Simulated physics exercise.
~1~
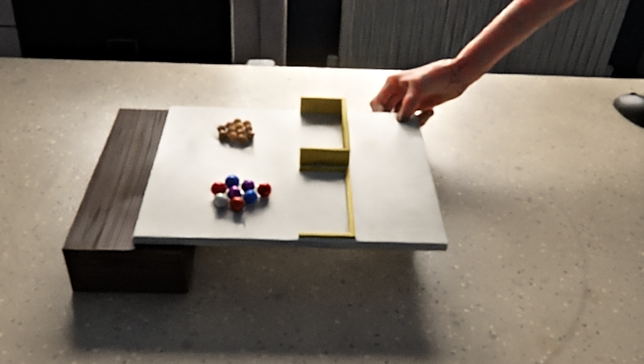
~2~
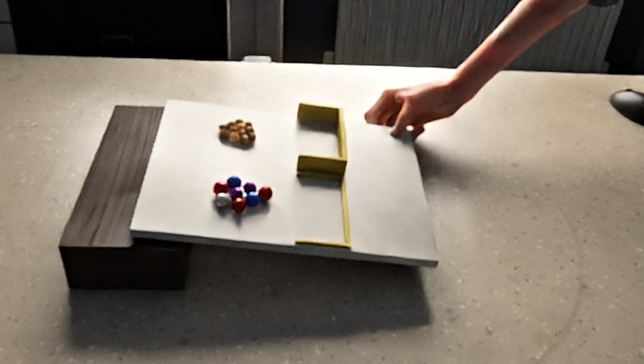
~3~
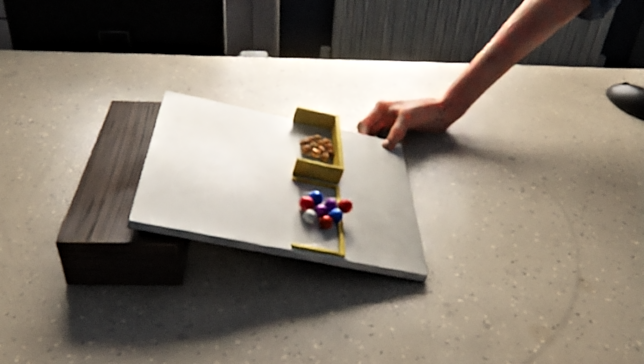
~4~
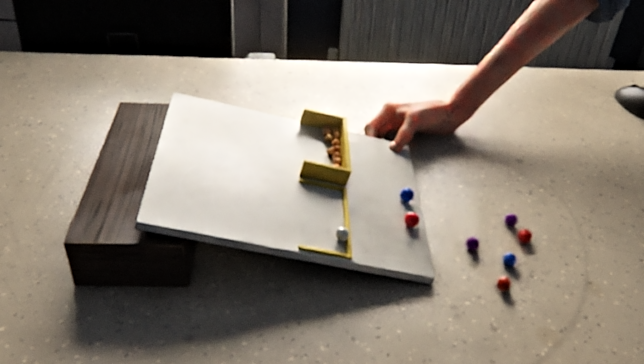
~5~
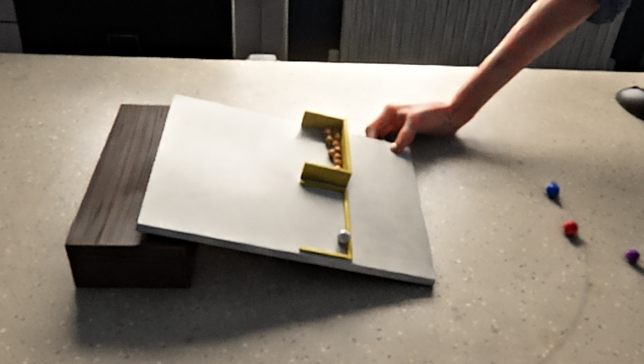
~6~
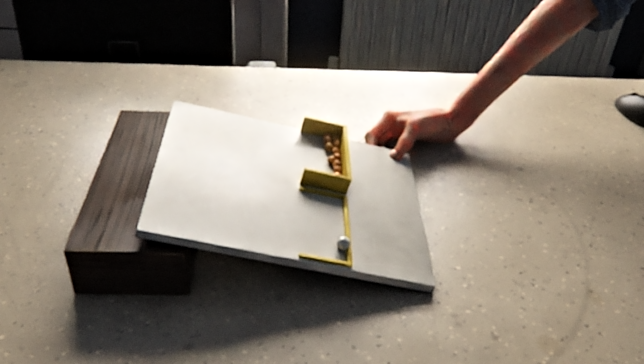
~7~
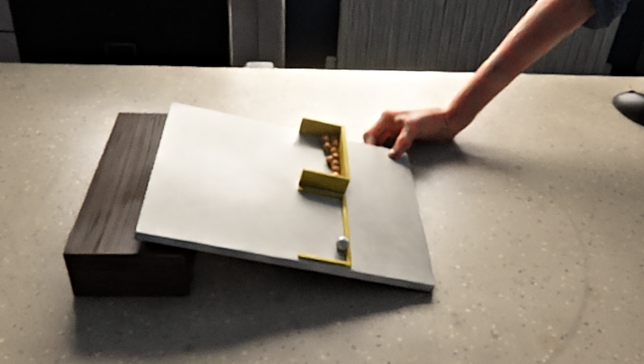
On a pale speckled tabletop, seen from above and in front by a slightly swaying camera, a white board rests its left end on a dark wooden block while a hand holds its right end. A cluster of small brown pieces lies at the back, with red, blue, purple and white balls nearer, both left of yellow strips. The hand lowers the right end, and both groups slide right. The brown pieces gather behind the far strip, while most of the coloured balls pass the near one and roll away rightward out of view. One pale ball stays at the near strip, the board still tilted under the hand.
